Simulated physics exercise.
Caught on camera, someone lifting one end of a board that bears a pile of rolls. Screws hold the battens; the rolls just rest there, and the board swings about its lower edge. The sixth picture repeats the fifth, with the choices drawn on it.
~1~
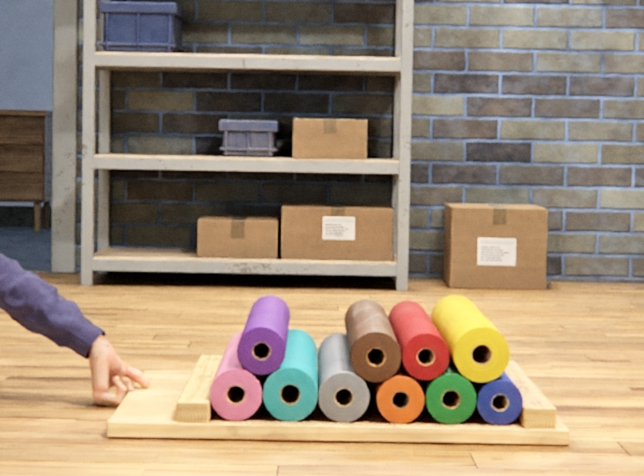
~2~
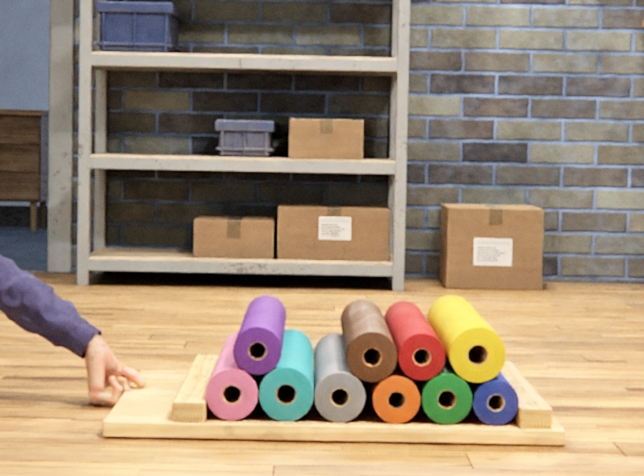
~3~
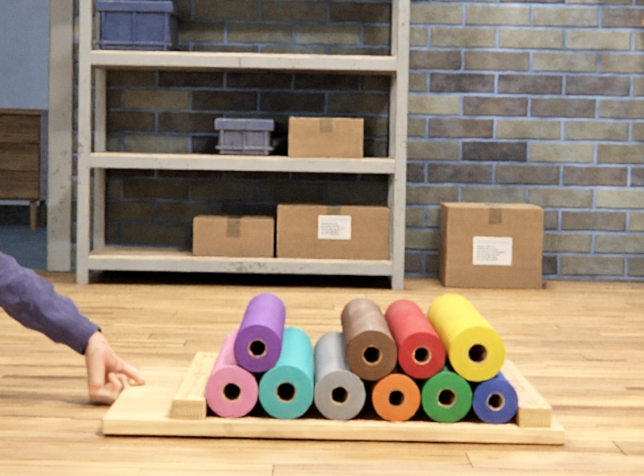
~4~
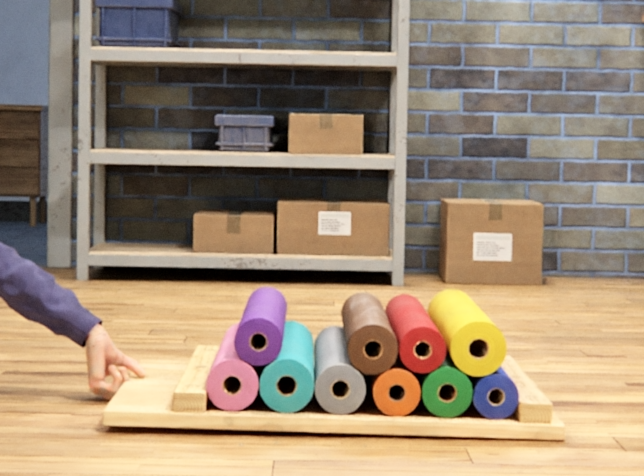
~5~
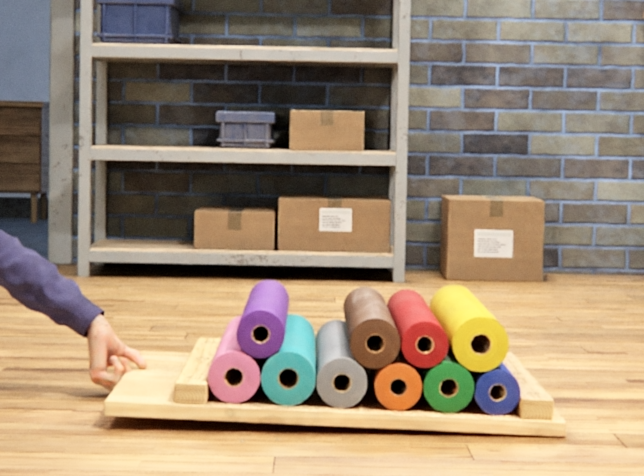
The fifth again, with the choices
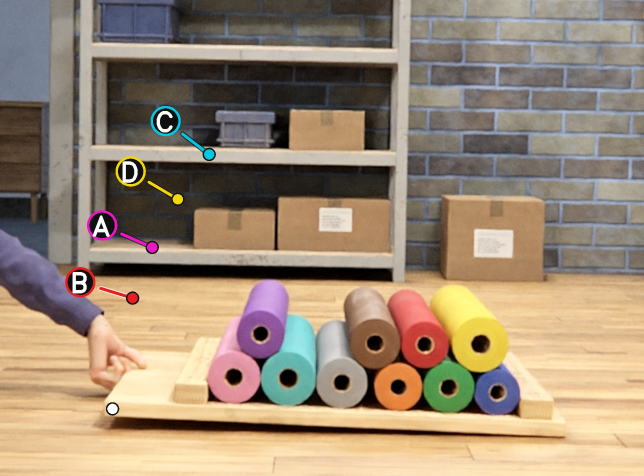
Colourful rolls stacked on a wooden board tilting slightly as a hand at the left slowly lifts that end off the floor.
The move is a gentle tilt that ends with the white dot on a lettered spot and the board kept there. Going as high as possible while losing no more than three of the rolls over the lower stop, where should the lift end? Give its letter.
Raise it to D.
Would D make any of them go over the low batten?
At D: Yes.
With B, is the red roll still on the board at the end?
Yes.
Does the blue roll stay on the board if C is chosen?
The blue roll: Yes.
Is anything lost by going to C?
Yes.
On the marked copy, A at (152, 248); B at (132, 298); C at (209, 154); D at (178, 199); the white dot at (112, 409).
Following D. Soon after the start, board at 17°.
Later, board at 30°.
In the end, board at 30°, three over the low batten (brown, red, yellow).
As for the rest, A two over the low batten (red, yellow); B none over the low batten; C four over the low batten (purple, brown, red, yellow).
